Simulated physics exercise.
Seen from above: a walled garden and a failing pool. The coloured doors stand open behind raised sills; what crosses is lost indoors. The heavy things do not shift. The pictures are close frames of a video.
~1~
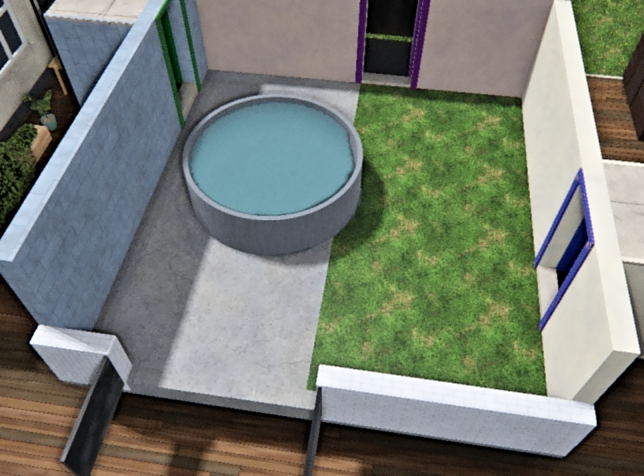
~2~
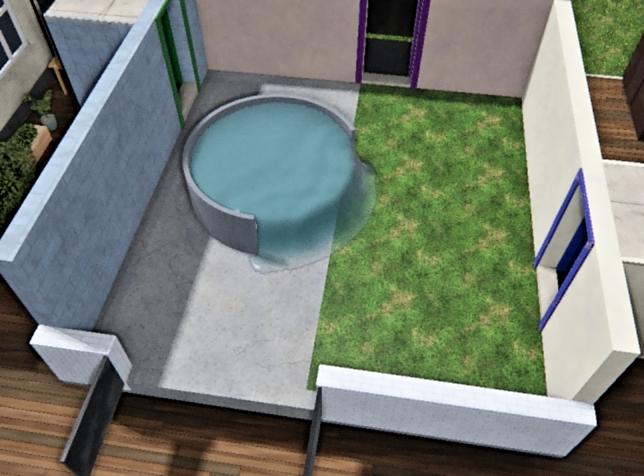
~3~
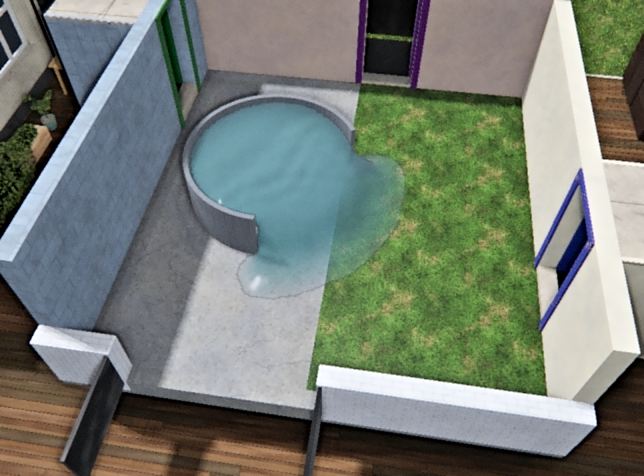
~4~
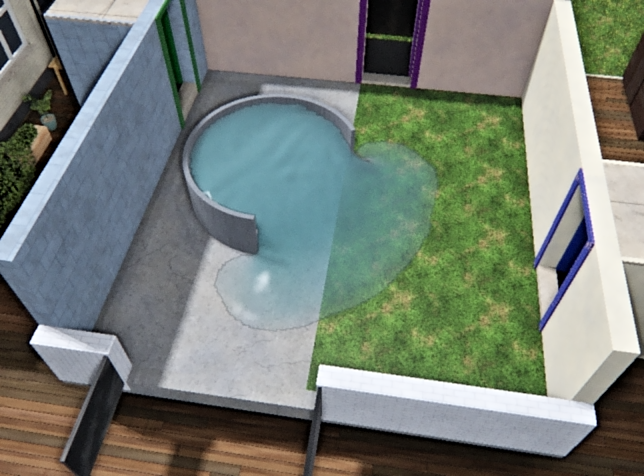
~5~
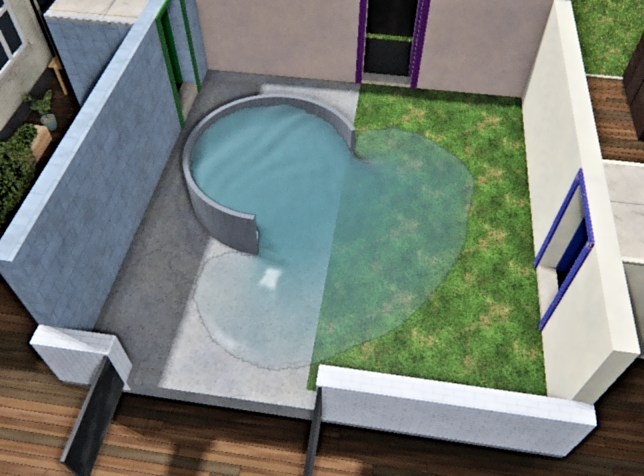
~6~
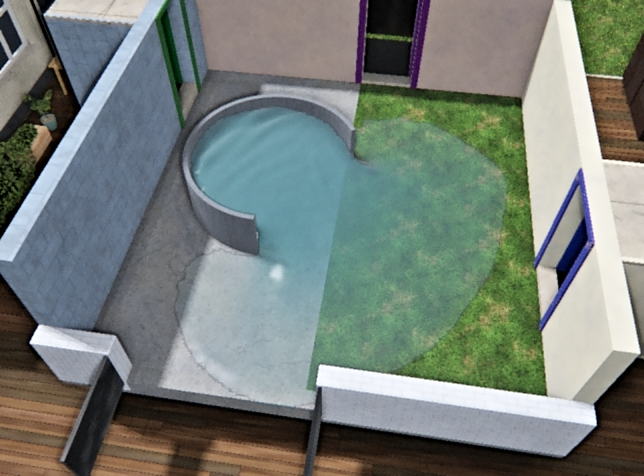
Water pours from a round grey pool as its front right side opens, seen from a fixed, high view over a walled garden. Pale paving lies left and patchy grass right, between a blue wall with a green-framed opening, a pinkish back wall with a purple-framed one, and a cream wall with a blue-framed one. The clear sheet spreads forward and rightward in a widening rounded fan, covering paving and grass.
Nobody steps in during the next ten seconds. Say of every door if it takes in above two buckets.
One by one: The purple door floods; the green door holds within the limit; the blue door floods.
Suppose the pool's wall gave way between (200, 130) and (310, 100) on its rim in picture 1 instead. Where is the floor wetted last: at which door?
The blue door.
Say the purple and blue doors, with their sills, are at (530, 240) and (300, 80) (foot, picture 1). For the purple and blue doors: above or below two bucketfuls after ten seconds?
Then: Purple door is over, blue door lets less in.
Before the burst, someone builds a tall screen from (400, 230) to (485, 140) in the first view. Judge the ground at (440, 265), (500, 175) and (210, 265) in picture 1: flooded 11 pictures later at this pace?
As listed: Flooded, no water, free of water.
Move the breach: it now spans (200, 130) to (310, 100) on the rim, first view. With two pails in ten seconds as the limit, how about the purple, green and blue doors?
My reading: The purple one lets more in, the green one is over, the blue one lets less in.
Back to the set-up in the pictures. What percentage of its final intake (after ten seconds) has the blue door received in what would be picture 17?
Near 15 in a hundred.
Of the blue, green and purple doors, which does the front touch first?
I say the blue door.
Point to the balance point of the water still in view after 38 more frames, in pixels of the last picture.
At about (368, 216).
A moment on, water covers 55 % of the floor; the purple door not reached, the green door not reached, the blue door wet at the sill, nothing in.
Next, water covers 60 % of the floor; the purple door not reached, the green door not reached, the blue door over two buckets in.
Then, water covers 60 % of the floor; the purple door not reached, the green door not reached, the blue door far over two buckets in.
Later, water covers 90 % of the floor; the purple door under two buckets in, the green door not reached, the blue door far over two buckets in.
In the end, water covers 100 % of the floor; the purple door over two buckets in, the green door wet at the sill, nothing in, the blue door far over two buckets in.
